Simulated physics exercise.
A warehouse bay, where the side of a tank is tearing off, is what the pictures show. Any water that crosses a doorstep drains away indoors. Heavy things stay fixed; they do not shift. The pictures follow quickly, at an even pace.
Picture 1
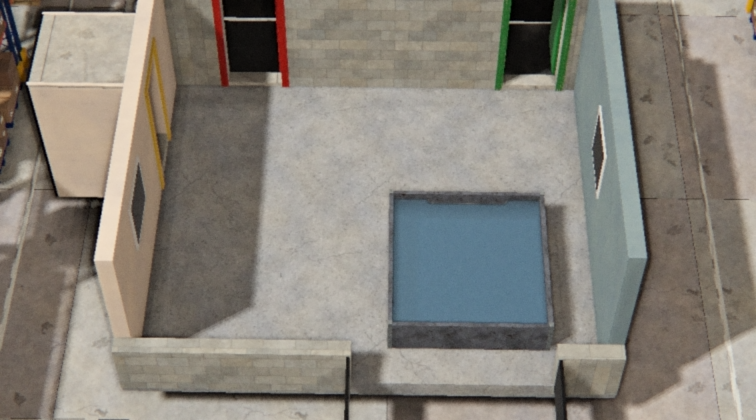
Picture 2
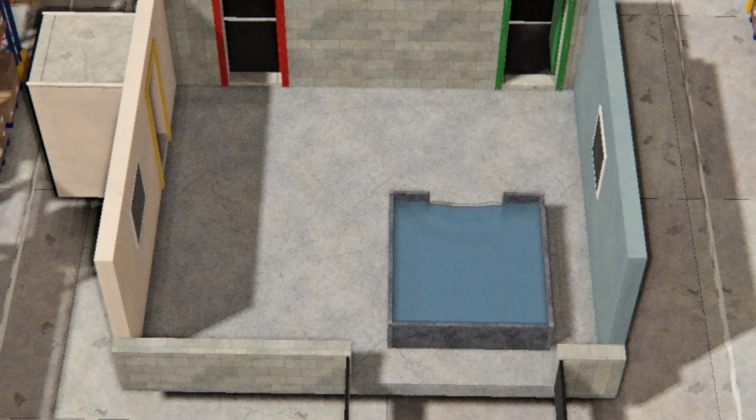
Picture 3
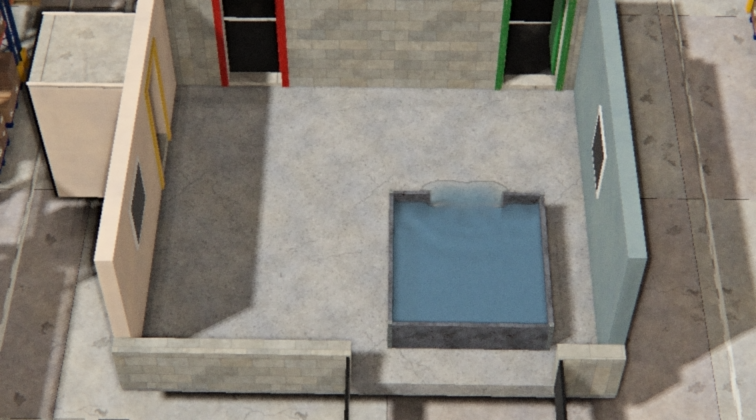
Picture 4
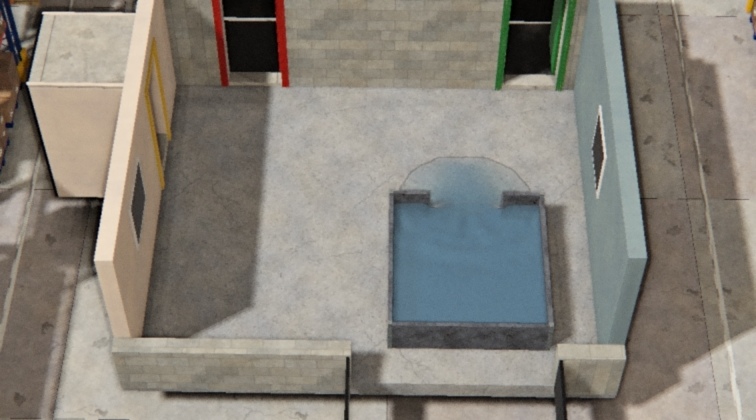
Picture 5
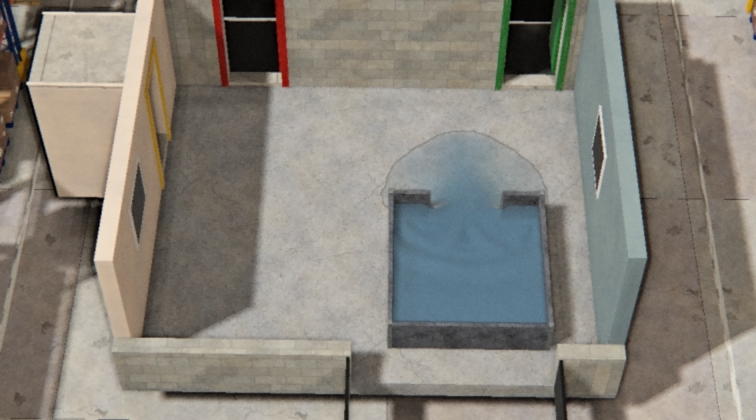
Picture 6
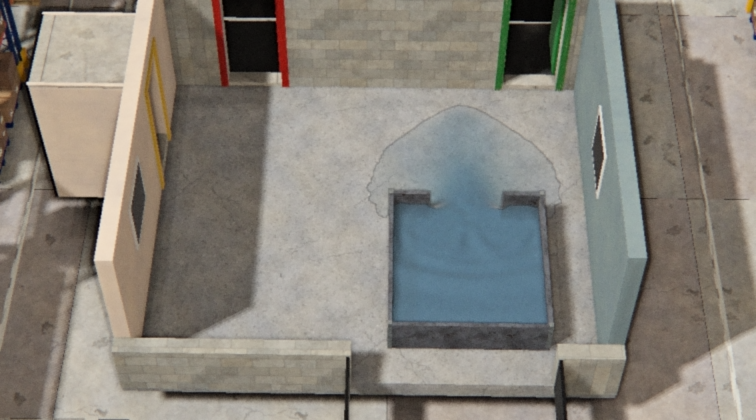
Water pours through a gap in the tank's far side and spreads across the floor.
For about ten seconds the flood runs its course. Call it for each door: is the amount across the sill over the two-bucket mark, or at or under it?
My call: The green door over the mark, the yellow door at or under the mark, the red door at or under the mark.
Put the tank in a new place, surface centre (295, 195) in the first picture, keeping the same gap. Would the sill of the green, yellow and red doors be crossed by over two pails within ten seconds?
Result - green door fails to reach it, yellow door fails to reach it, red door crosses the threshold.
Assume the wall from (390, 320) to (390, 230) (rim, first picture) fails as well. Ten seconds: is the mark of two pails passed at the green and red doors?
Briefly, green remains short and red overshoots.
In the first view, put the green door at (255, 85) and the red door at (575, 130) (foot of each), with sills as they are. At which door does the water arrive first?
The one in red is first.
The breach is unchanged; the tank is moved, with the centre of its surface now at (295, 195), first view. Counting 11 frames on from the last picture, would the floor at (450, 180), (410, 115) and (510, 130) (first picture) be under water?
Bone-dry, soaked, soaked.
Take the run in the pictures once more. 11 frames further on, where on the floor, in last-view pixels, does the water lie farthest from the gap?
I'd say around (262, 92).
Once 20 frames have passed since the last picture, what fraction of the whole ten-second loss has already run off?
Around 40 % of the total, roughly.
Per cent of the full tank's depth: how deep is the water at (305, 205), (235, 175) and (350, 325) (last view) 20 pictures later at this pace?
First spot 0 %, second 0 %, third 0 %.
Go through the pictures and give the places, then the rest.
In the first frame, still water in the water tank at (468, 260).
In the second frame, the front is at a hidden place, out from the gap on the water tank's far side.
In the third frame, water pours out on the water tank's far side and has run to a hidden place.
In the fourth frame, the front is at (490, 163), out from the gap on the water tank's far side.
In the fifth frame, water pours out on the water tank's far side and has run to (471, 135).
In the sixth frame, water pours out on the water tank's far side and has run to (466, 110).
A moment on, water covers 25 % of the floor; the green door wet at the sill, nothing in, the yellow door not reached, the red door not reached.
Next, water covers 30 % of the floor; the green door over two buckets in, the yellow door not reached, the red door wet at the sill, nothing in.
Then, water covers 40 % of the floor; the green door far over two buckets in, the yellow door not reached, the red door wet at the sill, nothing in.
Later, water covers 70 % of the floor; the green door far over two buckets in, the yellow door wet at the sill, nothing in, the red door wet at the sill, nothing in.
In the end, water covers 95 % of the floor; the green door far over two buckets in, the yellow door wet at the sill, nothing in, the red door under two buckets in.
